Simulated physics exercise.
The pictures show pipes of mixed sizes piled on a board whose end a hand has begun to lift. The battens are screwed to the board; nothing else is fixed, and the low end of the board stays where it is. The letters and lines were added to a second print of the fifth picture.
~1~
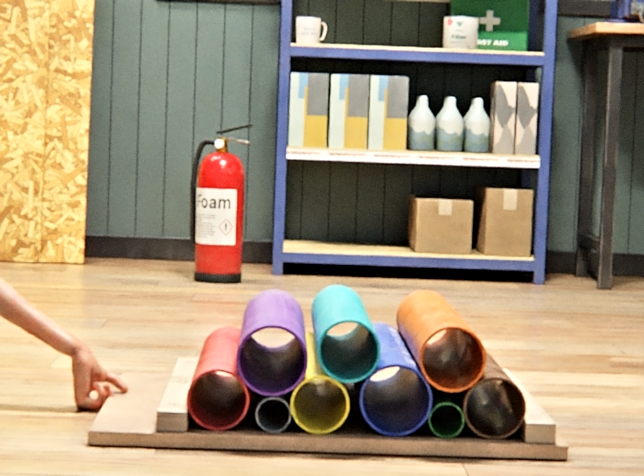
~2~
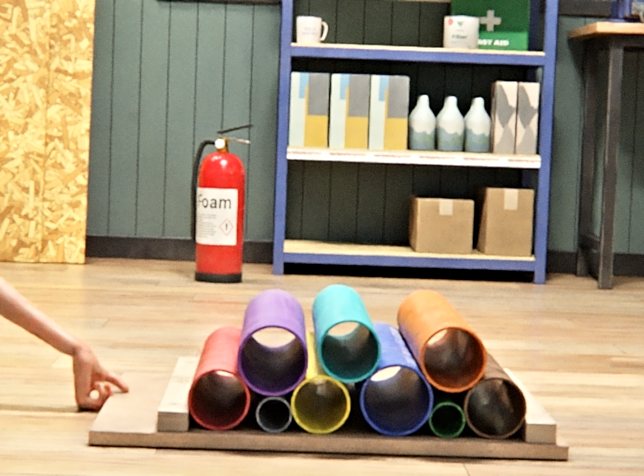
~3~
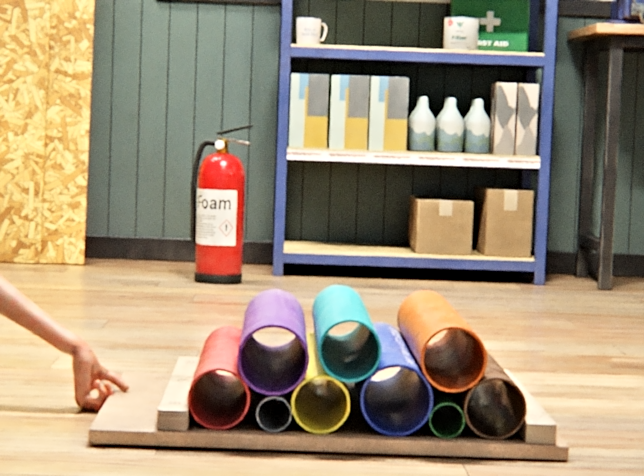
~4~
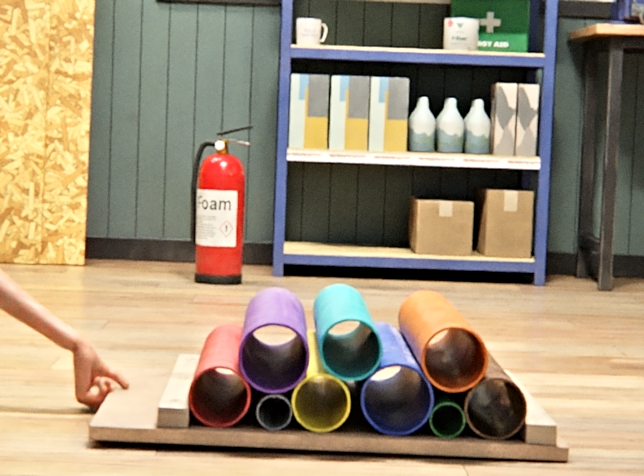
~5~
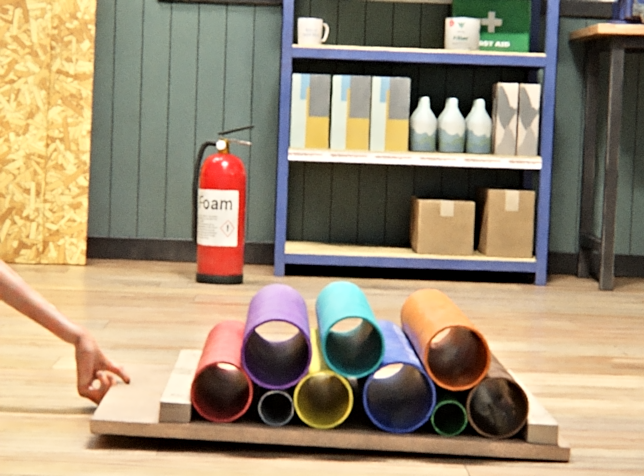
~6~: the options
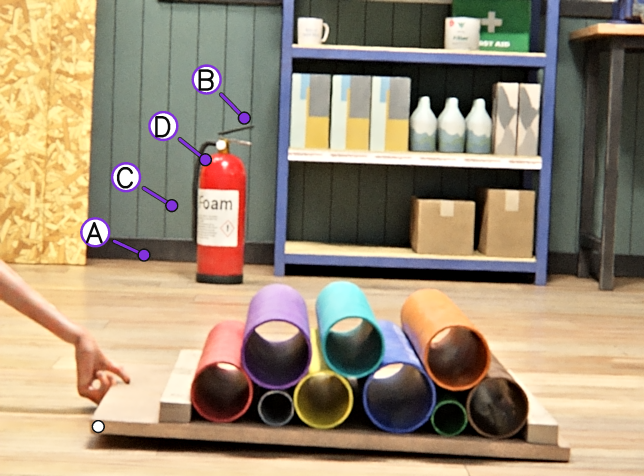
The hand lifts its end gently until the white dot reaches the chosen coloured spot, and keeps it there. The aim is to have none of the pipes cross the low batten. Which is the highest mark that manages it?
Up to D.
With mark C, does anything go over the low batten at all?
No.
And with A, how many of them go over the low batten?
At A the number is none.
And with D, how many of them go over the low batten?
It comes to none.
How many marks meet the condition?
Three of them.
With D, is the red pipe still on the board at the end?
Yes, with D.
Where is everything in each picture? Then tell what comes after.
In the first frame, blue pipe (396, 400); brown pipe (495, 408).
In the second frame, brown pipe (496, 408); orange pipe (454, 359).
In the third frame, board (325, 402); red pipe (219, 399); grey pipe (274, 414).
In the fourth frame, board (325, 401); red pipe (219, 396); grey pipe (274, 412).
In the fifth frame, board (327, 398); red pipe (221, 392); grey pipe (276, 408).
On the copy, A at (144, 255); B at (244, 118); C at (172, 206); D at (206, 160); the white dot at (99, 427).
On D. First, board at 20°.
Then, board at 37°.
Finally, board at 37°, none over the low batten.
By contrast, A none over the low batten; B three over the low batten (orange, turquoise, purple); C none over the low batten.
